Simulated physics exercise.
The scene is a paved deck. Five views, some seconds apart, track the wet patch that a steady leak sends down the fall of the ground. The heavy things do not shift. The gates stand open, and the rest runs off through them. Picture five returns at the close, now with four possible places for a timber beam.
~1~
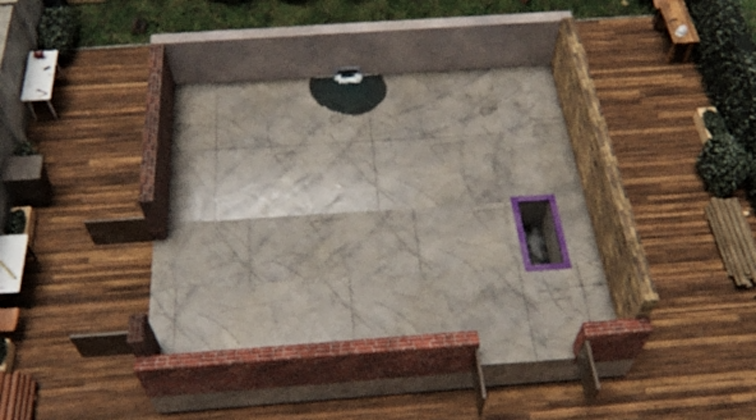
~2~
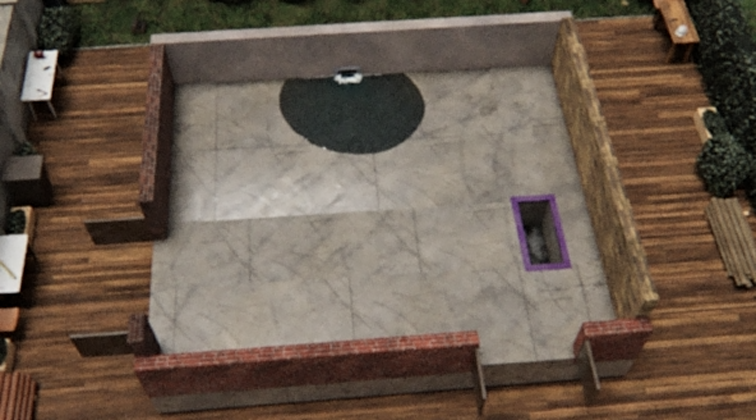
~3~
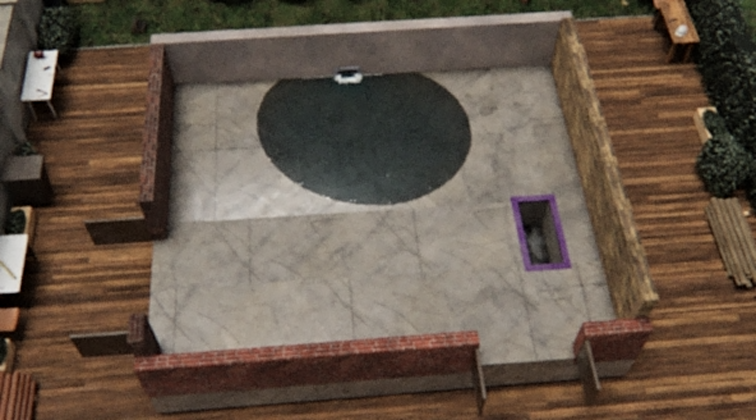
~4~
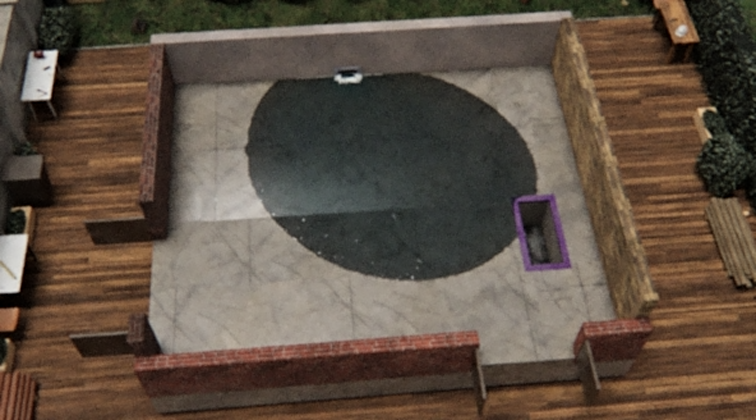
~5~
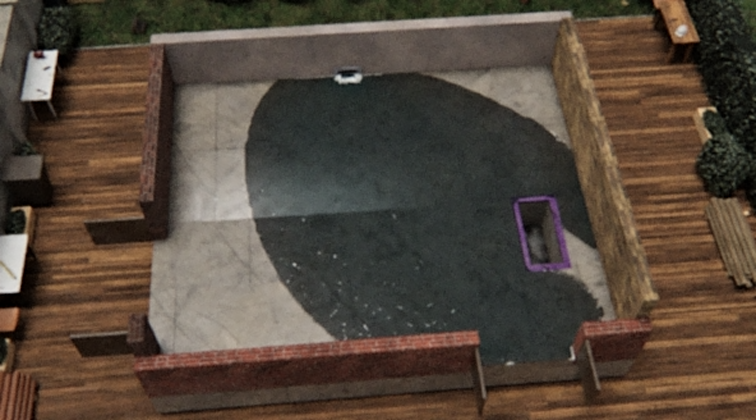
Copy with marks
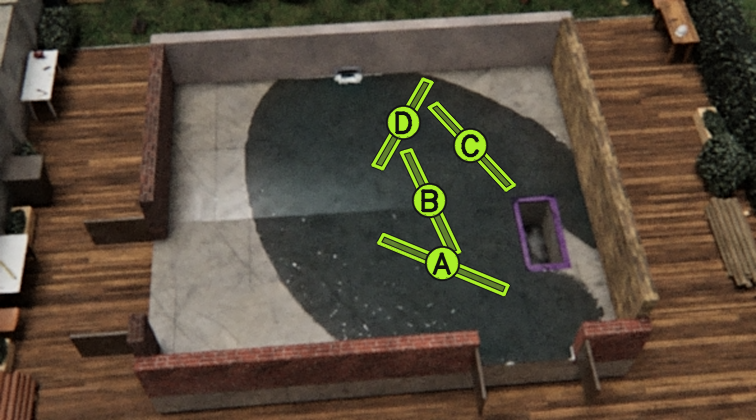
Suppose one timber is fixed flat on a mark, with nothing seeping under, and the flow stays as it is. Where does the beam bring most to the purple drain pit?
A beats the others.
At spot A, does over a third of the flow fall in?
Yes.
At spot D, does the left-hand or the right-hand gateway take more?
The right one.
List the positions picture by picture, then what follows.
Outfall at (347, 72); purple drain pit at (540, 232); open gate at (523, 349); open gate at (164, 292); water covers 3 % of the ground and shows as far out as (336, 109); purple drain pit still dry.
Water covers 9 % of the ground and shows as far out as (400, 140); purple drain pit still dry.
Water covers 21 % of the ground and shows as far out as (444, 181); purple drain pit still dry.
Water covers 40 % of the ground and shows as far out as (480, 259); purple drain pit still dry.
Water covers 61 % of the ground and shows as far out as (577, 302); purple drain pit taking water.
On the marked copy, A from (381, 238) to (505, 290); B from (406, 151) to (454, 253); C from (433, 105) to (510, 187); D from (377, 166) to (427, 80).
Choosing A, about 42 % of the stream runs into the purple drain pit, about 58 % out by the gates.
Choosing B, about 28 % of the stream runs into the purple drain pit, about 72 % out by the gates.
Choosing C, about 28 % of the stream runs into the purple drain pit, about 72 % out by the gates.
Choosing D, about 27 % of the stream runs into the purple drain pit, about 72 % out by the gates.
